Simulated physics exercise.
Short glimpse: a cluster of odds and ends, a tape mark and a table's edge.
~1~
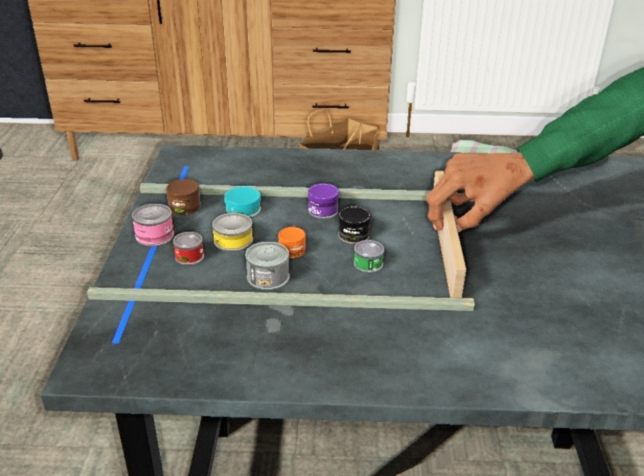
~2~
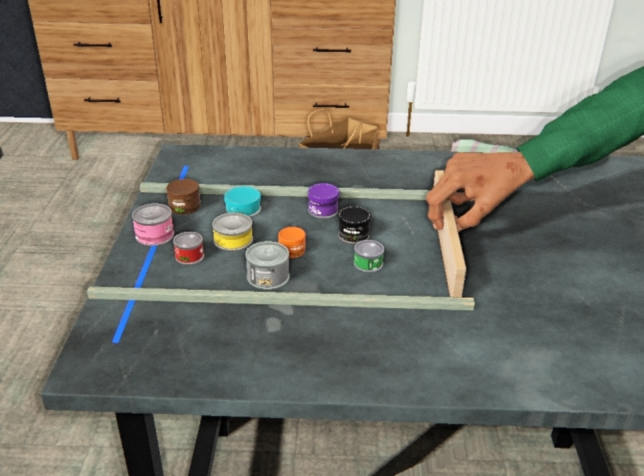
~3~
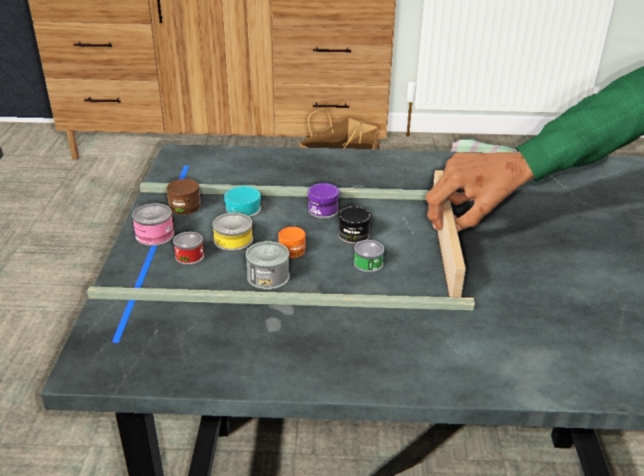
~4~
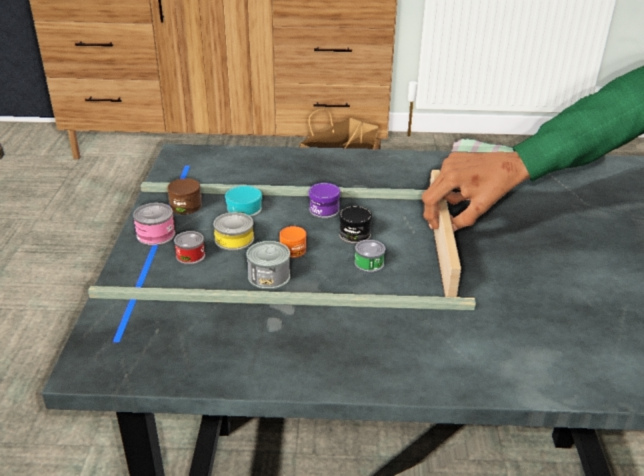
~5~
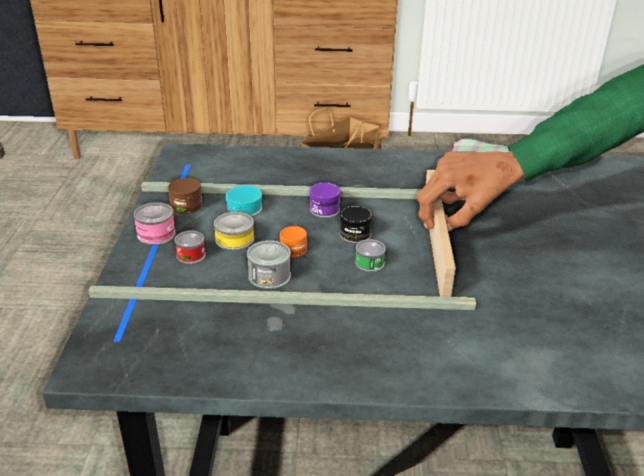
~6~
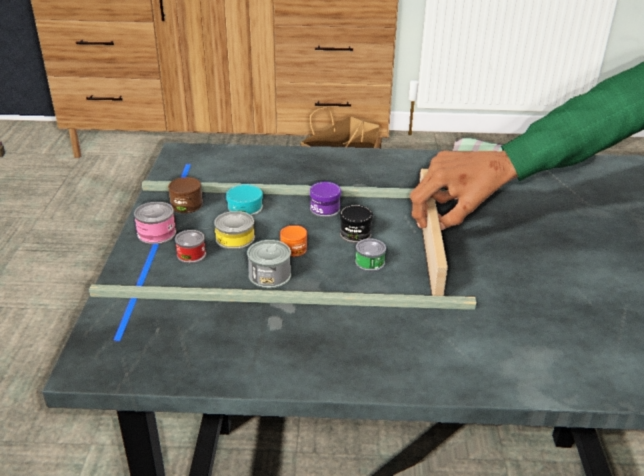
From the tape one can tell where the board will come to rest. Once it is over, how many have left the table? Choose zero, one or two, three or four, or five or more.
Three or four of them have left the table.
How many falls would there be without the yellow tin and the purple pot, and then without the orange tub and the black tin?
Count: 2 (first case); 3 (second).
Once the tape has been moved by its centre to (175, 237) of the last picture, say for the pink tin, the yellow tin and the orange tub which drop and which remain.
In short: Pink tin gone, yellow tin safe, orange tub safe.
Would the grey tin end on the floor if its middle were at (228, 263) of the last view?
From that start the object is safe.
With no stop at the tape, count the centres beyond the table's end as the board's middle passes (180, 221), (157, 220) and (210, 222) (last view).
Going through the three positions, you'd get 2, 5 and 0.
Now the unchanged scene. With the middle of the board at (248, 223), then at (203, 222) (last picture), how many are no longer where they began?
That makes 8 at the first spot and 10 at the second.
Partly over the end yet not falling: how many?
1 is the number.
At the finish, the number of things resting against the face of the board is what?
The count in contact is 5.
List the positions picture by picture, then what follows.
Pink tin (153, 225); brown tub (184, 197); red tin (189, 249); board (447, 231); tape (157, 239), in the first frame.
Brown tub (184, 197); board (447, 230), in the second frame.
Red tin (189, 249); turquoise tin (243, 202), in the third frame.
Pink tin (154, 224); grey tin (269, 265), in the fourth frame.
Brown tub (185, 196); orange tub (294, 242), in the fifth frame.
Pink tin (155, 223); brown tub (186, 195); red tin (191, 247); board (431, 229); tape (159, 237), in the sixth frame.
A little later, none off yet; pink tin at rest near (155, 223); brown tub at rest near (186, 195); red tin at rest near (191, 247).
Next, none off yet; pink tin at rest near (155, 223); brown tub shifted a little near (168, 195); red tin at rest near (191, 247).
When it is over, the number that fall off is three or four; down, turquoise tin, yellow tin, brown tub and pink tin.
